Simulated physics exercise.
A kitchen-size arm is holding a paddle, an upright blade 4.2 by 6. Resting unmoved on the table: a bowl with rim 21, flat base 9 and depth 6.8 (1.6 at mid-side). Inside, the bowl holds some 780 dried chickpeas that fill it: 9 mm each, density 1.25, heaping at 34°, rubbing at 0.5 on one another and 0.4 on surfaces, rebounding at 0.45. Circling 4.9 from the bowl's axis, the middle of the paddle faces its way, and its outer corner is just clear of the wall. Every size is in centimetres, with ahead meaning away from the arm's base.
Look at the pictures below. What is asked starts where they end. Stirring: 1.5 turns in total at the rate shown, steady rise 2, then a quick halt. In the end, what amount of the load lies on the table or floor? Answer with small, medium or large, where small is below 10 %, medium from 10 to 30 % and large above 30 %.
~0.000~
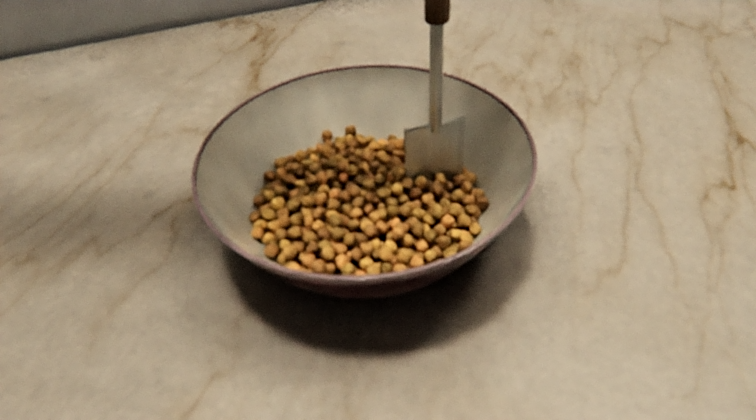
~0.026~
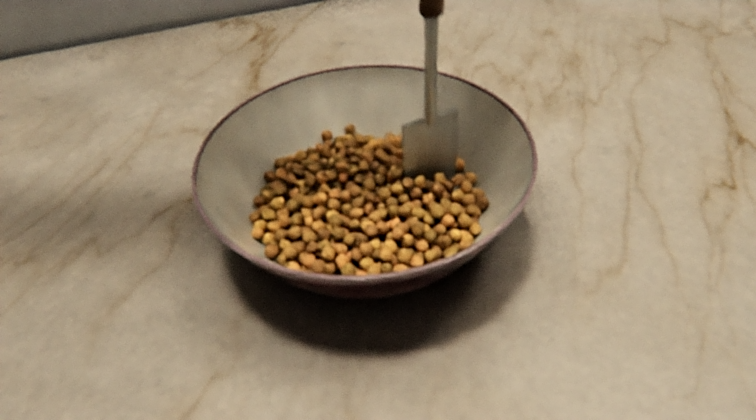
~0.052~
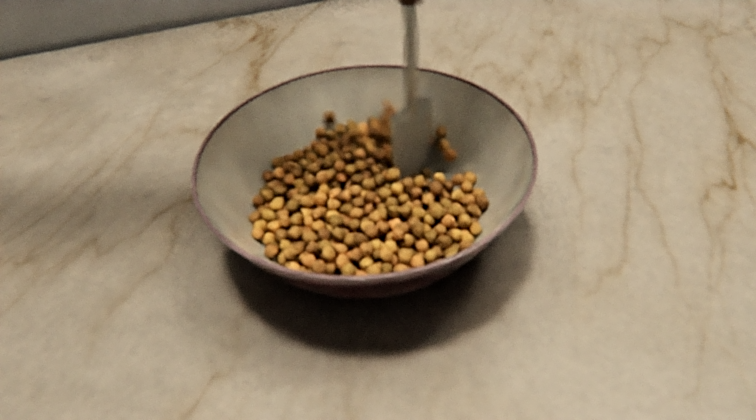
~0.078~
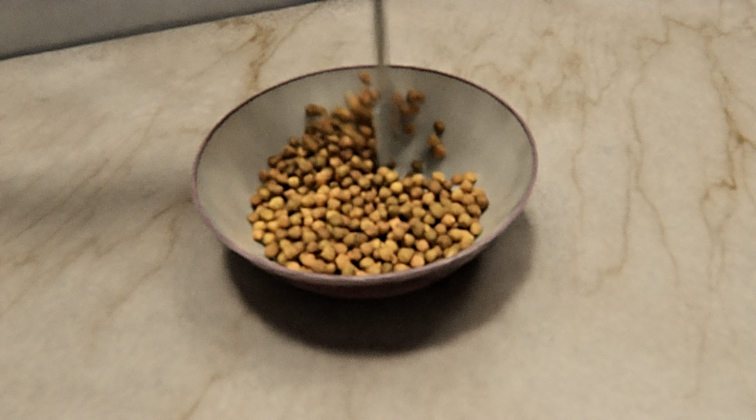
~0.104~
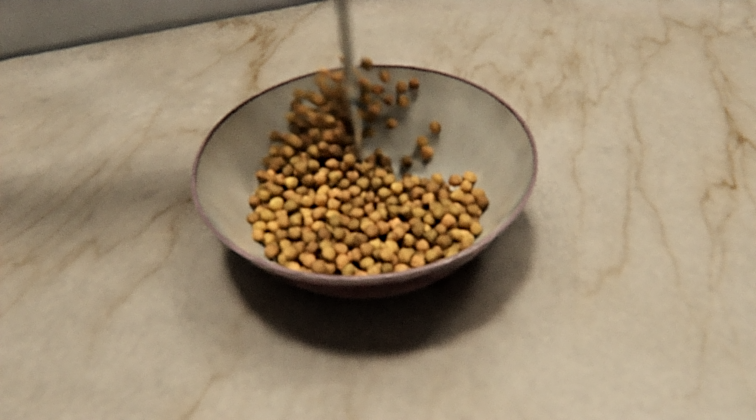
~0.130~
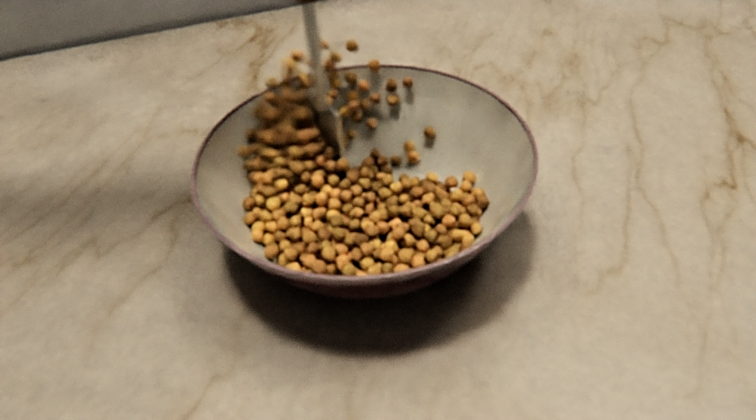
It is medium.
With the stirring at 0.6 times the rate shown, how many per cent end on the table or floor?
I'd say about 5 %.
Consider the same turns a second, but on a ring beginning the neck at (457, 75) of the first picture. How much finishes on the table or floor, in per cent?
It comes to around 0 percent.
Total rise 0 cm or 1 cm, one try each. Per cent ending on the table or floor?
Close to 30 and 25 percent, in that order.
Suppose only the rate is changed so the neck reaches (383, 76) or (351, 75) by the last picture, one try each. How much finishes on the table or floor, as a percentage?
First try: About 0 %; second try: About 5 %.
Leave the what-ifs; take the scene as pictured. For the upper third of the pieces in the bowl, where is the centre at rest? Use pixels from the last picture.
It is centred around (373, 186).
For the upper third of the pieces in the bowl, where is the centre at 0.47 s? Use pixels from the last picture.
Near (386, 171).
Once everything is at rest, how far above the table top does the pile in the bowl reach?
Some 5.5 cm.
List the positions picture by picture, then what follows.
Paddle neck at (436, 104), 0° round; upper third of the load around (364, 196), from x 255 to 485, top at y 130; 776 in the bowl, in the first picture.
Paddle neck at (431, 97), 8° round; upper third of the load around (364, 195), from x 255 to 485, top at y 130, in the second picture.
Paddle neck at (411, 84), 31° round; upper third of the load around (364, 185), from x 255 to 485, top at y 105, in the third picture.
Paddle neck at (382, 76), 56° round; upper third of the load around (354, 171), from x 255 to 485, top at y 75, in the fourth picture.
Paddle neck at (350, 75), 82° round; upper third of the load around (335, 165), from x 255 to 485, top at y 55, in the fifth picture.
Paddle neck at (319, 82), 107° round; upper third of the load around (309, 158), from x 245 to 485, top at y 45; 773 in the bowl, 3 in flight or on the tool, in the sixth picture.
By 0.30 s, 272° round, highest piece 10 above the table; 682 in the bowl, 18 on the table or floor, 76 in flight or on the tool.
By 0.47 s, 78° round, highest piece 9 above the table; 634 in the bowl, 123 on the table or floor, 19 in flight or on the tool.
By 0.76 s, 180° round, highest piece 5 above the table; 633 in the bowl, 143 on the table or floor.
By 1.46 s, 180° round, highest piece 5 above the table; 633 in the bowl, 143 on the table or floor.
Final count, 633 in the bowl, 143 on the table or floor. That is 18 % on the table or floor.
